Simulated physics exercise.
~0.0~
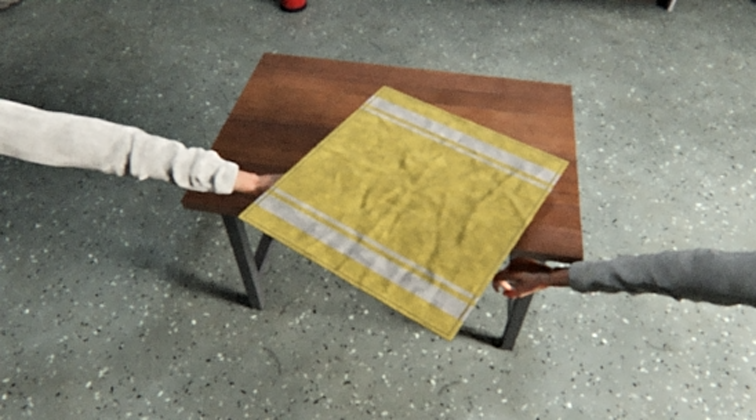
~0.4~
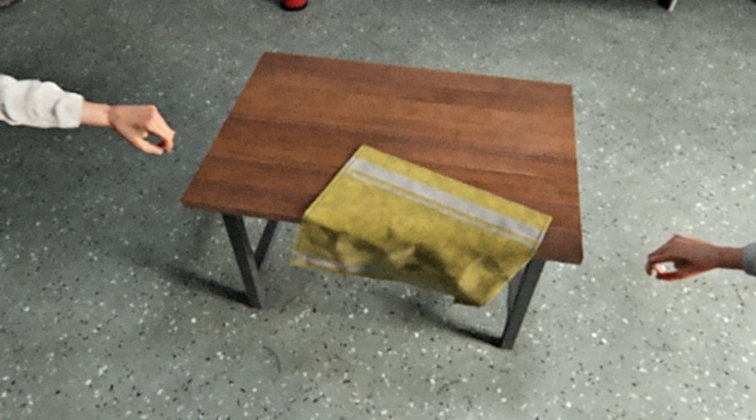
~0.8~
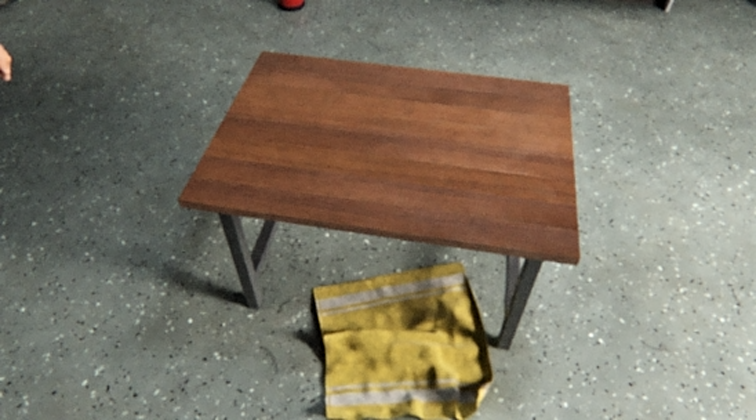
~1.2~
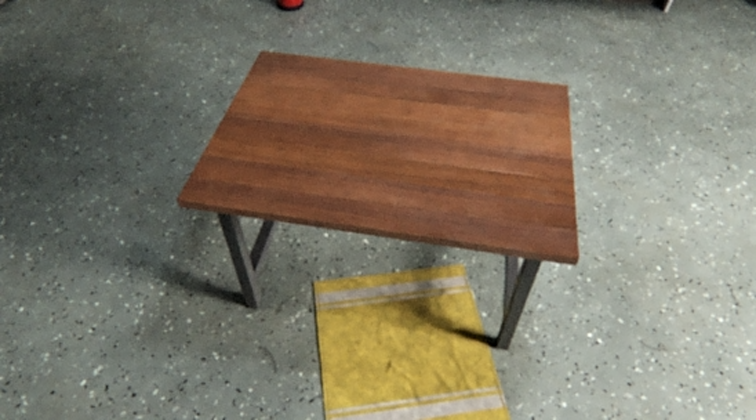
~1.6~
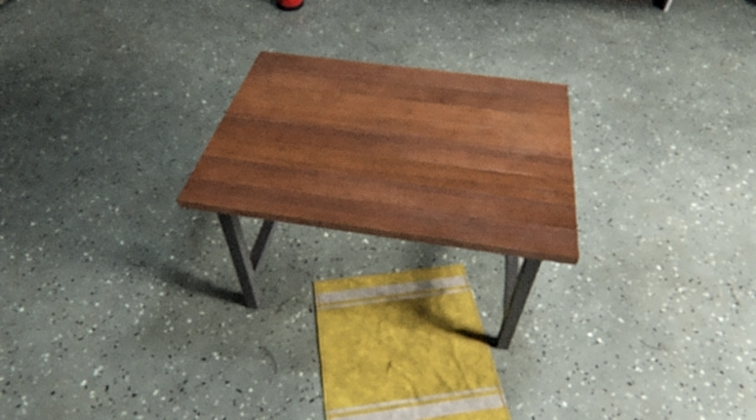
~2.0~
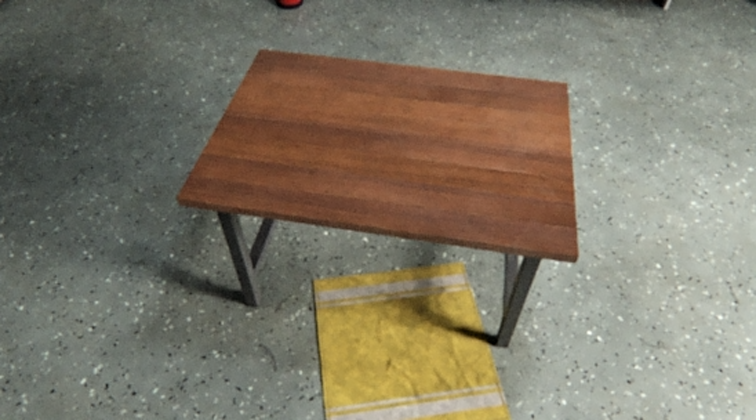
At first, two hands, one reaching in from the left and one from the right, hold a yellow tea towel with pale stripes flat over a brown wooden table, with one corner jutting past the near edge. The hands let go and draw back, and the towel sags over that edge, part of it still lying on the top. It then slides off completely and drops to the speckled grey floor, landing rumpled as the hands leave. Finally, it settles flat on the floor by the table's right front leg and stays there, leaving the tabletop bare.
